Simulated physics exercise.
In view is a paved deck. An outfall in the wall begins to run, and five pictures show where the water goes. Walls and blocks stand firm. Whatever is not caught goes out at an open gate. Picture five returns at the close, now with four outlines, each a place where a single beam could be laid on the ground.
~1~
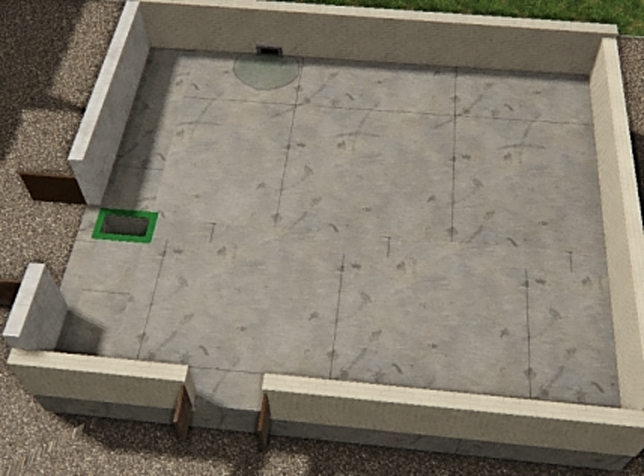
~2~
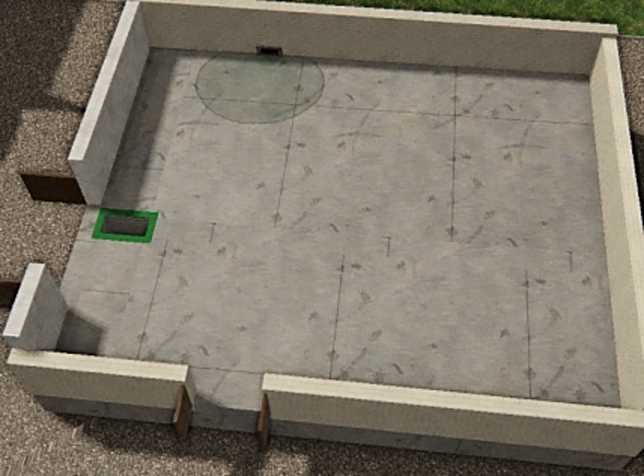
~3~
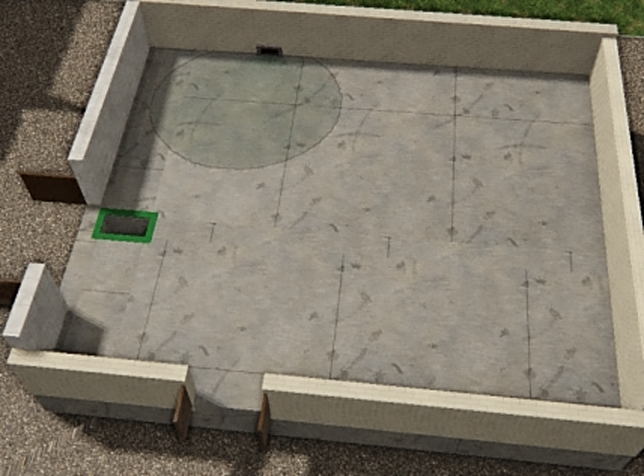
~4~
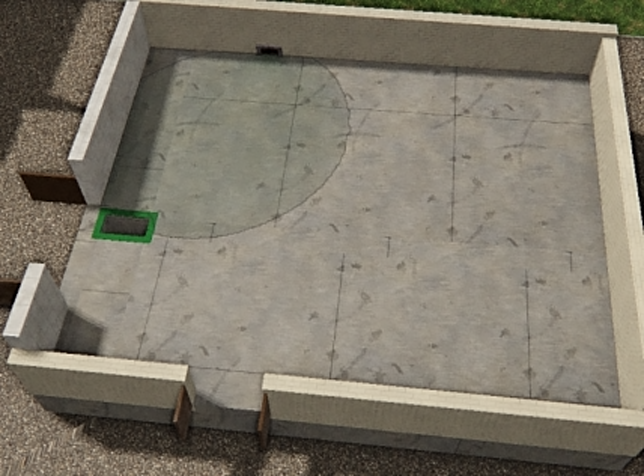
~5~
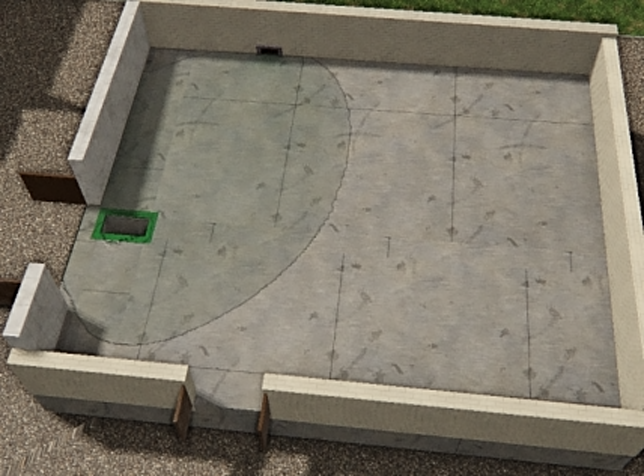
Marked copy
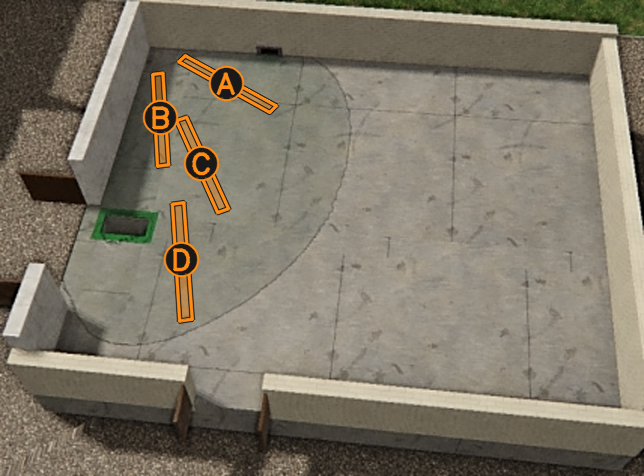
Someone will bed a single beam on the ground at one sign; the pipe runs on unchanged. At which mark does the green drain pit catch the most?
Choose D.
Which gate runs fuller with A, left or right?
More leaves on the right.
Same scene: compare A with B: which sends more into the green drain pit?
B.
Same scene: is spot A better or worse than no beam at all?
Worse.
In orange, A from (182, 58) to (273, 109); B from (157, 73) to (163, 165); C from (181, 119) to (223, 210); D from (178, 203) to (185, 320).
With A, about 18 % of the stream goes into the green drain pit, about 81 % out by the gates.
With B, about 28 % of the stream goes into the green drain pit, about 71 % out by the gates.
With C, about 22 % of the stream goes into the green drain pit, about 77 % out by the gates.
With D, about 48 % of the stream goes into the green drain pit, about 49 % out by the gates.
